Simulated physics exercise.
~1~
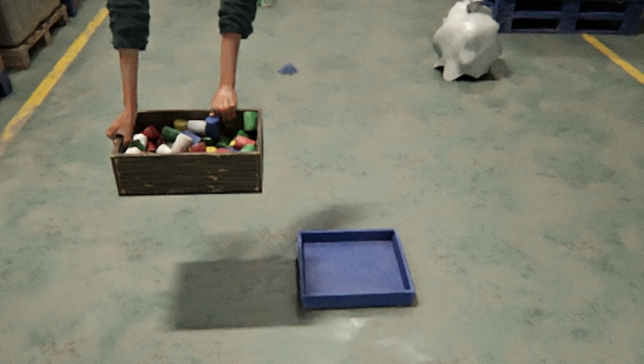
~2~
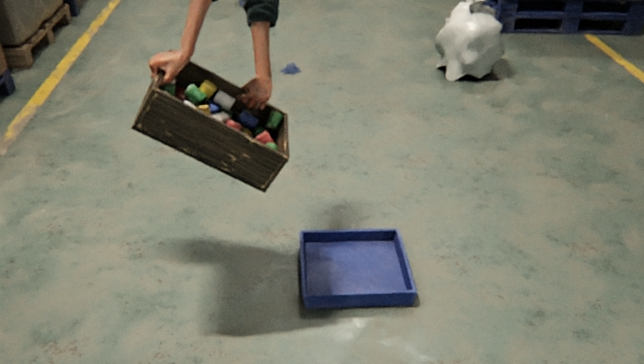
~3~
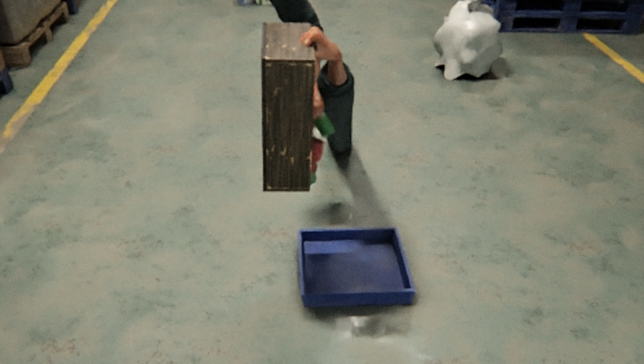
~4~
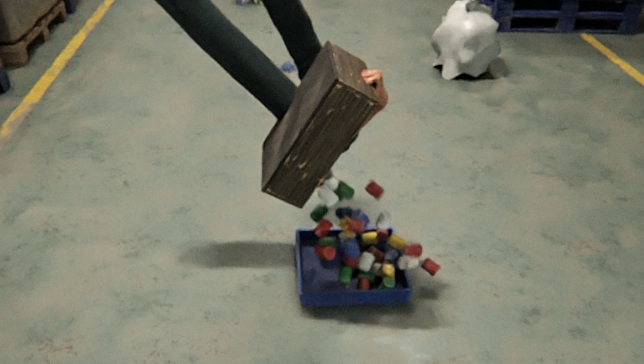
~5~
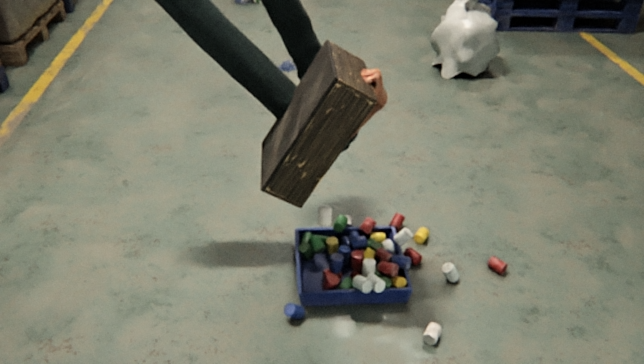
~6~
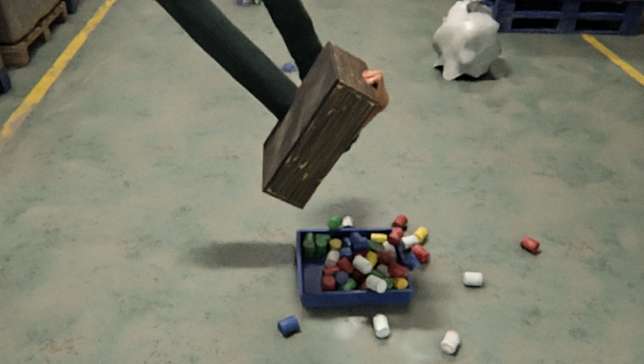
On a concrete floor, hands tip a dark crate of colourful jars into a blue tray, spilling some.
